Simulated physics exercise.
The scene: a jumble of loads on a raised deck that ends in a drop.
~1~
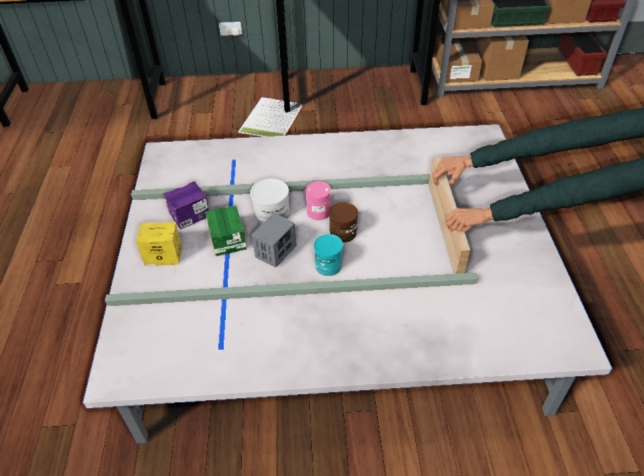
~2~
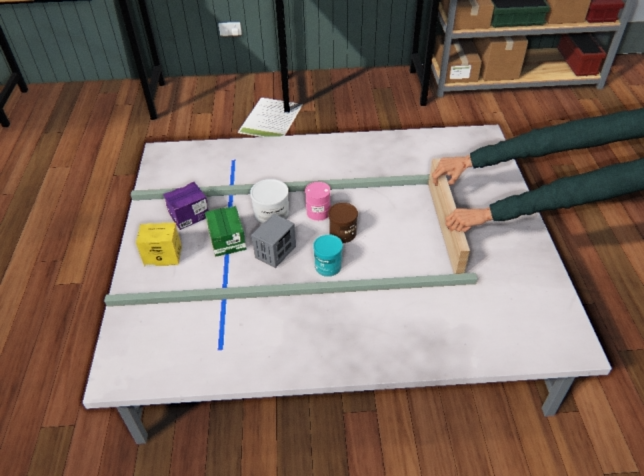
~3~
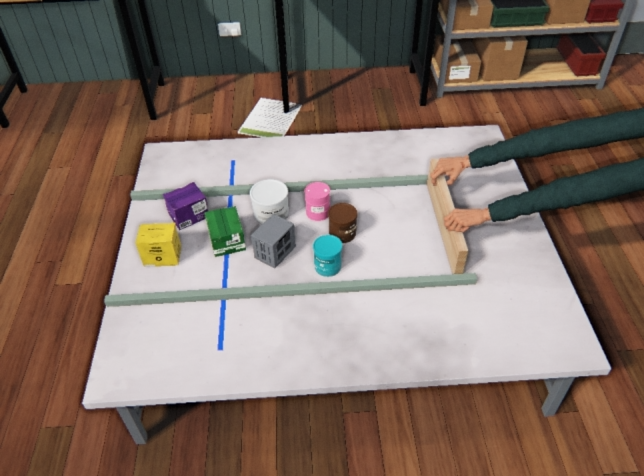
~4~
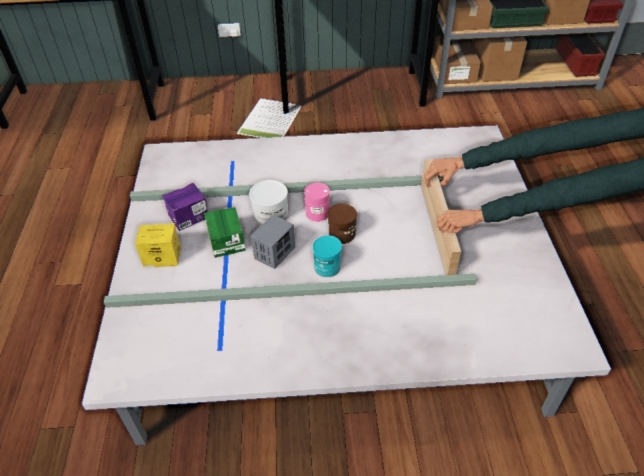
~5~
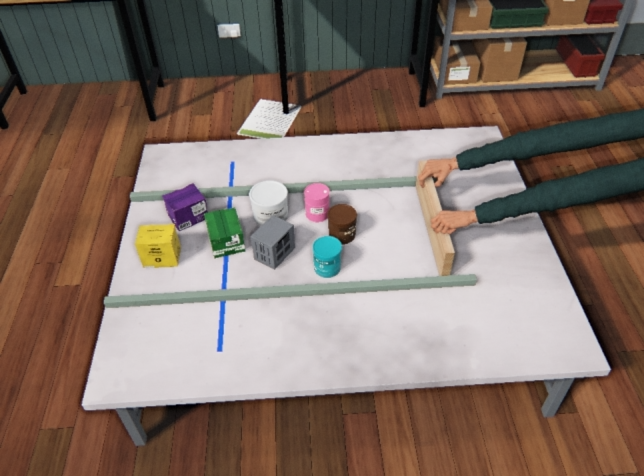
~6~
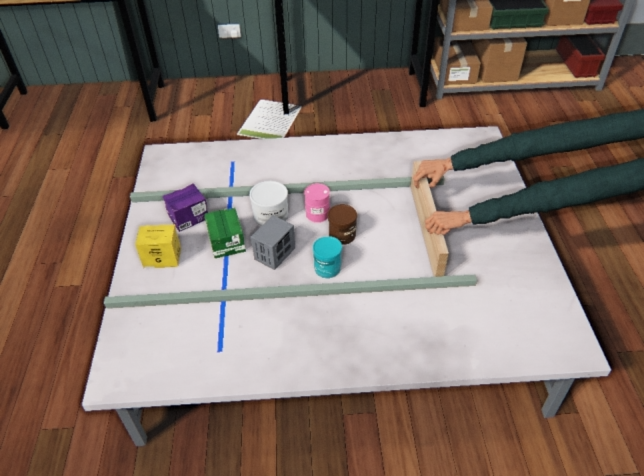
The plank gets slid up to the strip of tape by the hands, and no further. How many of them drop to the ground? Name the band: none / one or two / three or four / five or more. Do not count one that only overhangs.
The tally of falls will come to none at all.
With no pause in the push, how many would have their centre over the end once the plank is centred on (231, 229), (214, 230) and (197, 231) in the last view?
Place by place: 0, 0 and 1.
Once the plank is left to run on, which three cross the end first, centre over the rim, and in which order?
Sequence: Purple parcel, then yellow box, then green parcel.
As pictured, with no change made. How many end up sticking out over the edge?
Tally: 0.
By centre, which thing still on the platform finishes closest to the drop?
That would be the purple parcel.
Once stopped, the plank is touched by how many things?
It is in contact with 3.
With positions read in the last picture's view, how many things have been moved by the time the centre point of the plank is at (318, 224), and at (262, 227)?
At that stage 3; at the next, 7.
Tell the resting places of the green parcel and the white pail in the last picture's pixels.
The first ends close to (180, 235), the second close to (186, 204).
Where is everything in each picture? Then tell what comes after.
The first frame shows yellow box (160, 244); purple parcel (188, 205); green parcel (226, 230); plank (447, 214); tape (228, 240).
The second frame shows purple parcel (187, 206); pink canister (318, 202).
The third frame shows green parcel (225, 231); turquoise pail (328, 256).
The fourth frame shows yellow box (159, 246); plank (439, 216).
The fifth frame shows purple parcel (186, 207); white pail (270, 204).
The sixth frame shows yellow box (159, 247); purple parcel (187, 207); green parcel (225, 233); plank (428, 217); tape (227, 242).
Soon after, none off yet; yellow box at rest near (159, 247); purple parcel at rest near (187, 207); green parcel at rest near (225, 233).
In the end, the number that fall off is zero.
